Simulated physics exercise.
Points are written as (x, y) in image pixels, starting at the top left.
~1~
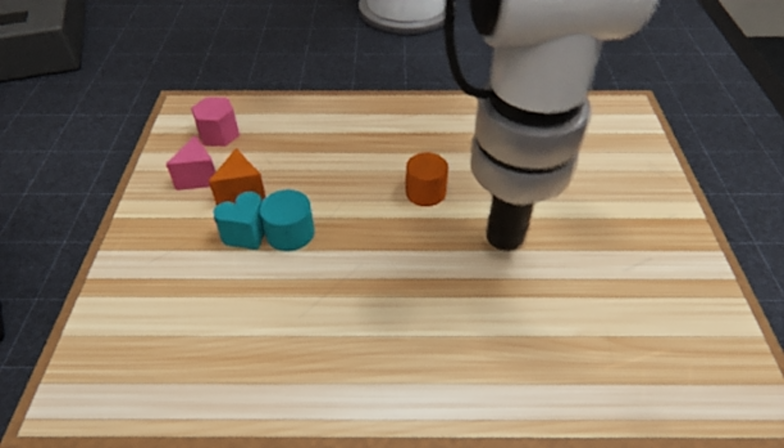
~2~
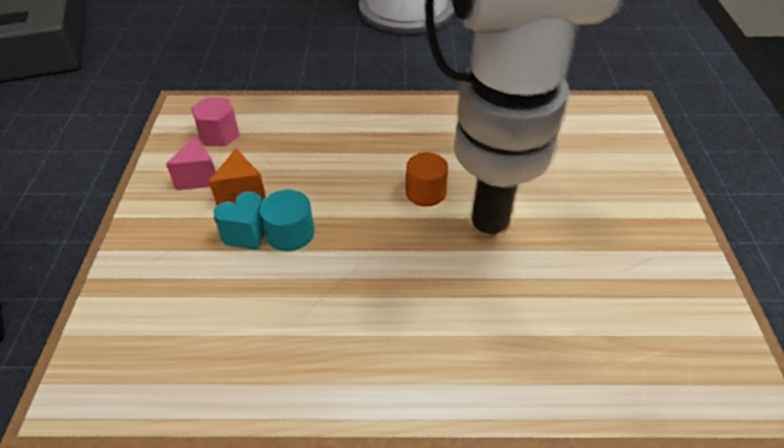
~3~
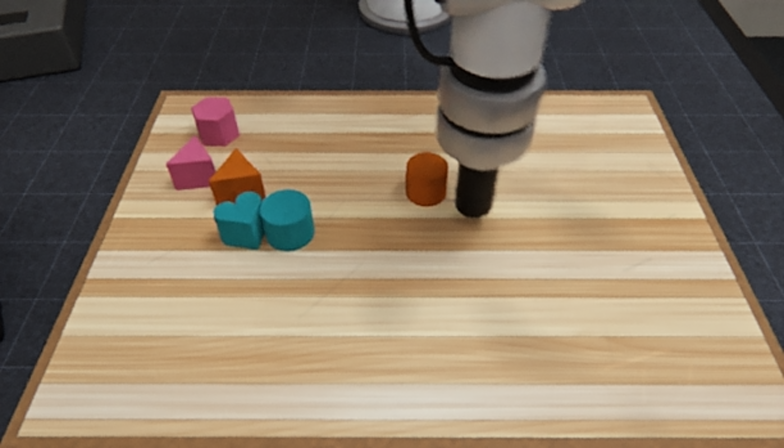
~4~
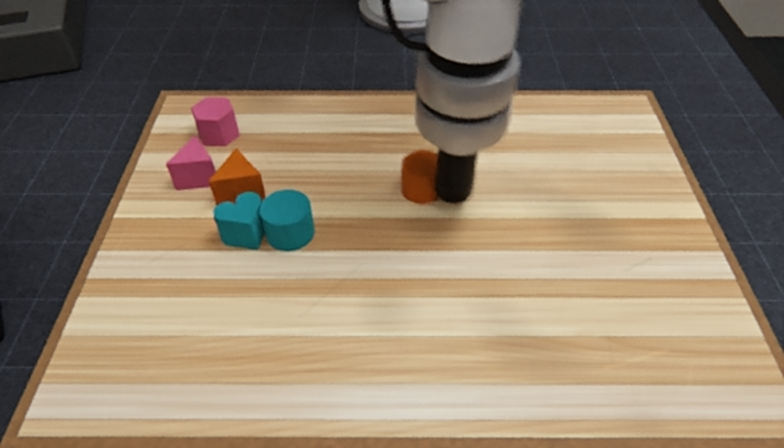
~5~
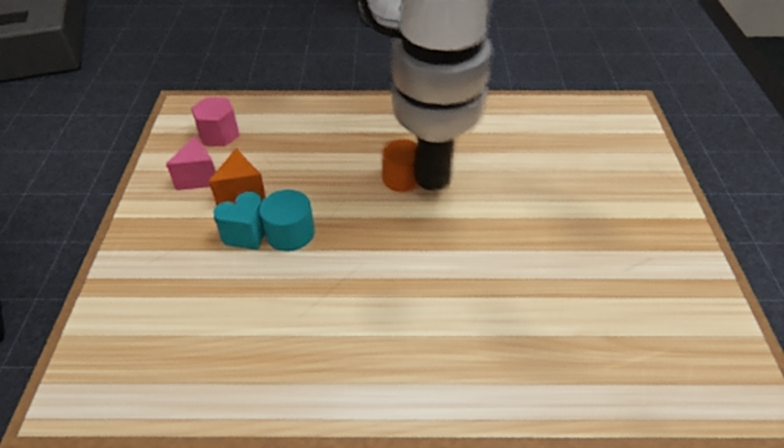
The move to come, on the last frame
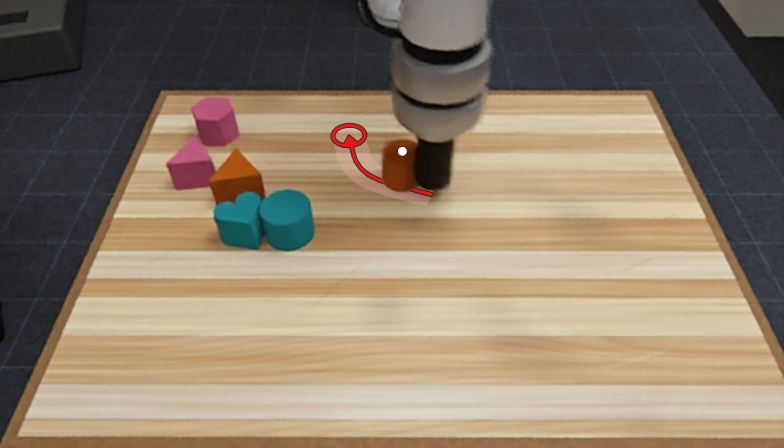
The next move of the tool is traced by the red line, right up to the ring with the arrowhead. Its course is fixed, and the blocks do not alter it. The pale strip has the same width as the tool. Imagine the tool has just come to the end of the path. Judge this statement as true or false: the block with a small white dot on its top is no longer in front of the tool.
The claim does not hold.
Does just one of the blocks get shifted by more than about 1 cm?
In short: Yes.
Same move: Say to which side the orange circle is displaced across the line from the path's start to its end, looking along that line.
That block drifts right.
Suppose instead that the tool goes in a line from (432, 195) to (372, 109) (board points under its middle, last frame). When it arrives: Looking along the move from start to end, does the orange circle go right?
In short: No.
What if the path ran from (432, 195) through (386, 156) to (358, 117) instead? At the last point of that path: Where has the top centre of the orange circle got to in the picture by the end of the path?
The point I'd pick in the picture is (334, 116).
The line goes from (432, 195) over (388, 183) and (357, 163) to (349, 135); the dot is on the orange circle.
What follows on the original path. One third of the way, tool (388, 168); orange circle (368, 135).
Two thirds of the way, tool (355, 146); orange circle (345, 113).
At the end, tool (348, 120); orange circle (335, 89).
